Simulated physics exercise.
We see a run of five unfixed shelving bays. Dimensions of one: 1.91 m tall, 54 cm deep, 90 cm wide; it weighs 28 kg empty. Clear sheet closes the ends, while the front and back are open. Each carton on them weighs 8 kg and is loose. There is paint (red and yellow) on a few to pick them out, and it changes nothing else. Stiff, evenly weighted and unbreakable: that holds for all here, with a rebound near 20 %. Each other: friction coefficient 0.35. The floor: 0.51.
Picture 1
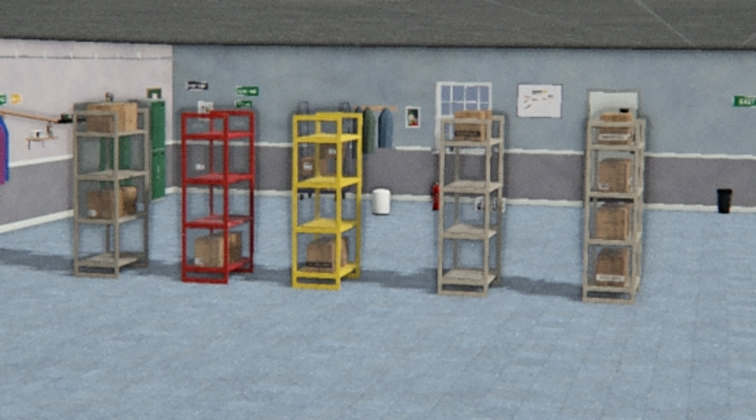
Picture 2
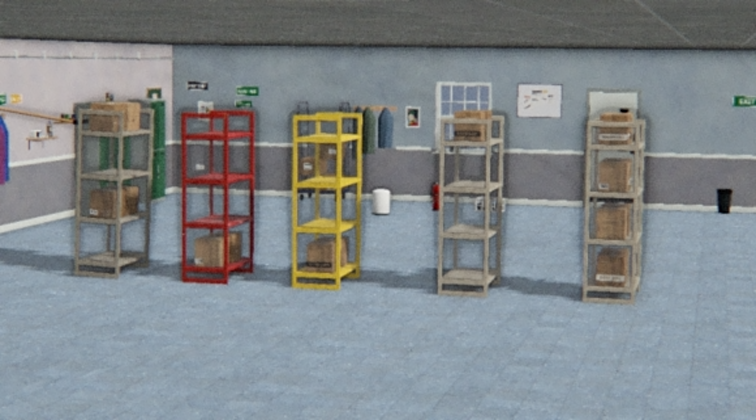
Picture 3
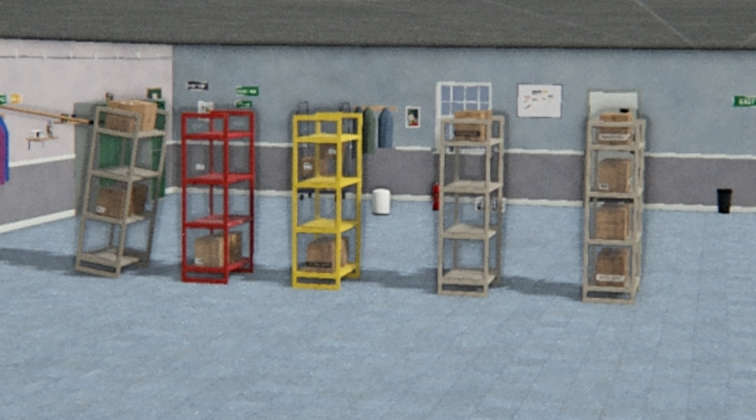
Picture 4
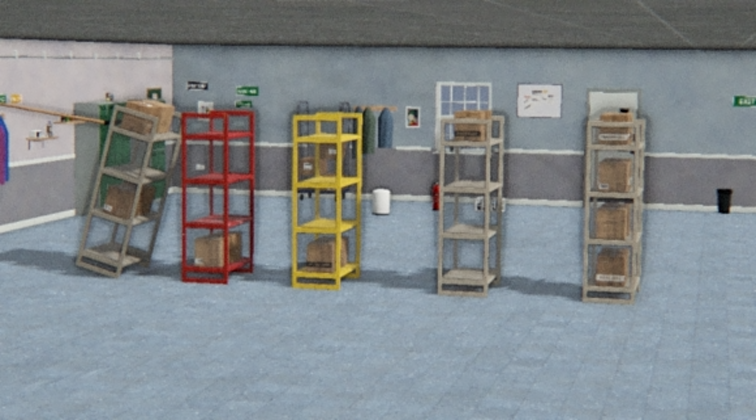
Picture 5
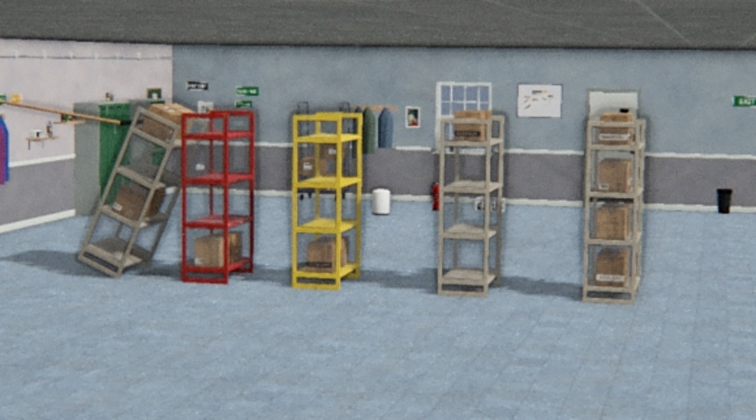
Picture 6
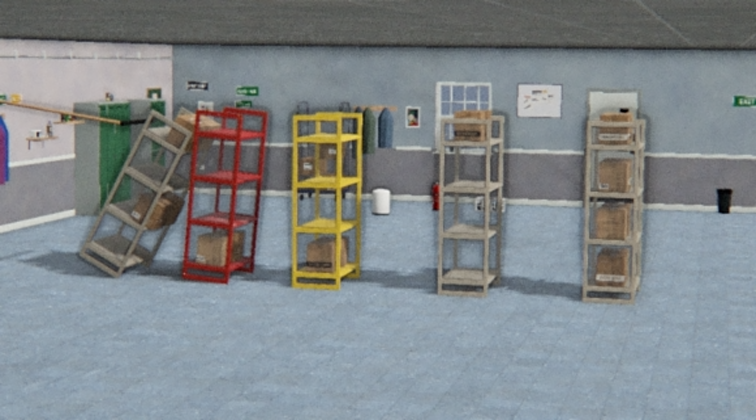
We see five shelving units holding boxes in a row as a pole from the left pushes the leftmost one, which tilts right until it meets the red unit, and the red unit then leans slightly right.
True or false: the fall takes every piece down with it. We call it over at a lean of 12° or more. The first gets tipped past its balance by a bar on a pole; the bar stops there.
True.
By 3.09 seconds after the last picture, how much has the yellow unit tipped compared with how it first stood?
About 60°.
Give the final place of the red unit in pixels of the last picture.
Roughly at (306, 222).
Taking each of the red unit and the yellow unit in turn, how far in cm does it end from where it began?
For red it's 110 cm, and for yellow it's 100 cm.
Then, 1.17 s after the last picture, 4 cartons spilt or dropped; 1 of the 4 other units over; red unit leaning 29°; yellow unit leaning 7°.
Then, 3.09 s after the last picture, 10 cartons spilt or dropped; 3 of the 4 other units over; red unit leaning 64°; yellow unit leaning 62°.
Then, 4.41 s after the last picture, 18 cartons spilt or dropped; 4 of the 4 other units over; yellow unit leaning 64°; red unit leaning 64°.
At rest, 18 cartons spilt or dropped; 4 of the 4 other units over; yellow unit leaning 64°; red unit leaning 64°. Not one is left standing. As the last picture would show them, middles, yellow unit near (413, 227), red unit near (306, 222).
